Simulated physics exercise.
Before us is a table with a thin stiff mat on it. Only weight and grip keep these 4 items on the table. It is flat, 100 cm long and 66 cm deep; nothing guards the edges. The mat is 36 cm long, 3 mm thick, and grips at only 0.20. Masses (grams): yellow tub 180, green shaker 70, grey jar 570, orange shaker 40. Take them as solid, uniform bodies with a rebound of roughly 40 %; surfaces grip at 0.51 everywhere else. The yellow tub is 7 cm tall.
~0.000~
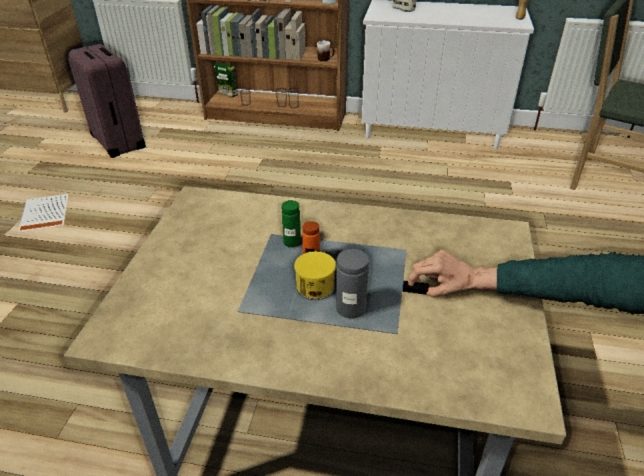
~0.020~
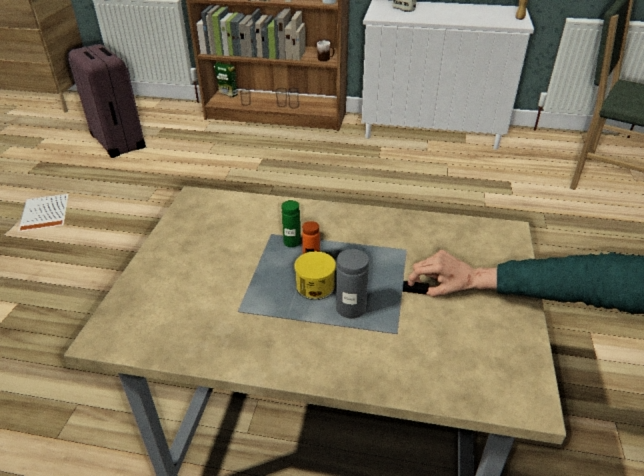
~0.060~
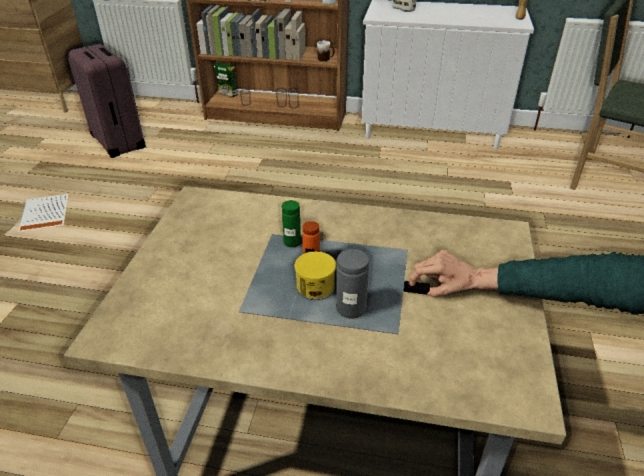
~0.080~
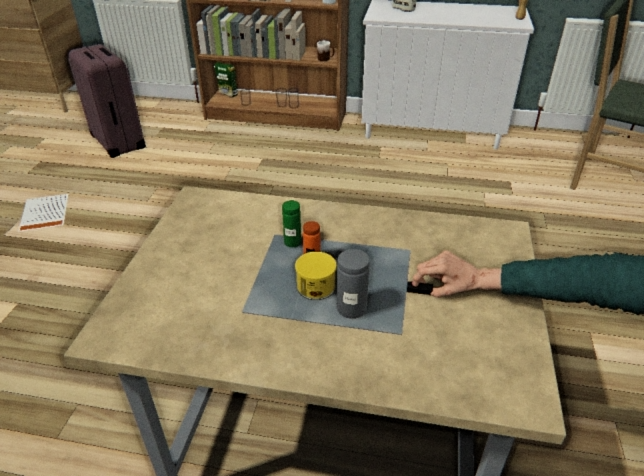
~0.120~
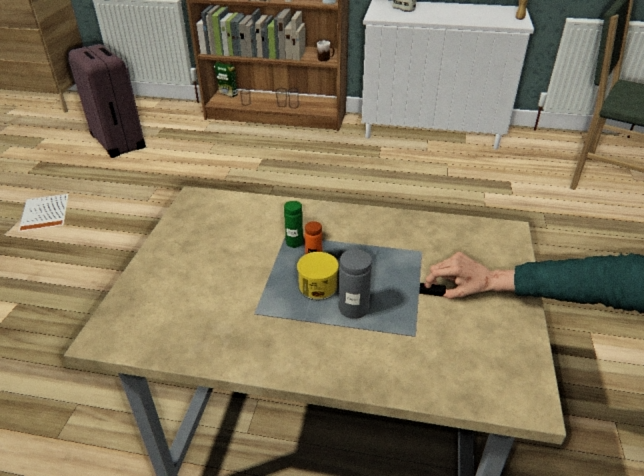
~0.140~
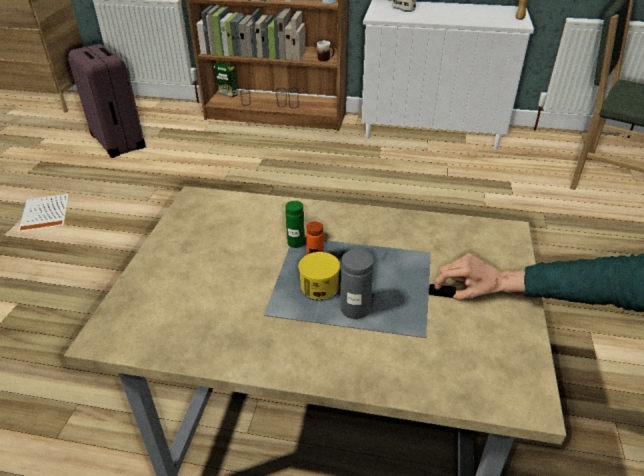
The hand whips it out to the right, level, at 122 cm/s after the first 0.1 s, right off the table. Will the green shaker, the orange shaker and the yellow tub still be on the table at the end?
The green shaker stays on the table and the orange shaker stays on the table and the yellow tub stays on the table.
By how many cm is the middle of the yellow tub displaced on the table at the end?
Some 9 cm.
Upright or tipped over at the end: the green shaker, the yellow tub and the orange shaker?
The green shaker keeps standing; the yellow tub is still upright; the orange shaker falls over.
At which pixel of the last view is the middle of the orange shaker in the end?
At about (369, 261).
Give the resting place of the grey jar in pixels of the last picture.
Around (497, 317).
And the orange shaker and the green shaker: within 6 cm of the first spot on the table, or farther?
The orange shaker leaves its spot; the green shaker keeps its place.
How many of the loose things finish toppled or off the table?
In all, 2.
Around 0.24 s, mat out by 18 cm; green shaker at 4° to upright near (303, 226); orange shaker shifted 4 cm near (327, 245); yellow tub shifted 4 cm near (332, 278).
Around 0.44 s, mat out by 43 cm; orange shaker at 19° to upright near (340, 247); yellow tub shifted 9 cm near (354, 281); green shaker at 4° to upright near (300, 226).
Around 0.64 s, mat out by 67 cm; orange shaker at 33° to upright near (346, 248); yellow tub shifted 9 cm near (354, 282); green shaker shifted 3 cm near (302, 226).
Around 0.84 s, mat out by 89 cm; orange shaker on its side near (365, 259); yellow tub shifted 9 cm near (354, 281); green shaker shifted 3 cm near (302, 226).
Finally (1.3 s), on their side or leaning hard on the table, grey jar and orange shaker; not toppled but over 6 cm from the start, yellow tub; green shaker still in place (within 6 cm). Final places as that camera would see them, green shaker near (302, 226), orange shaker near (369, 261).
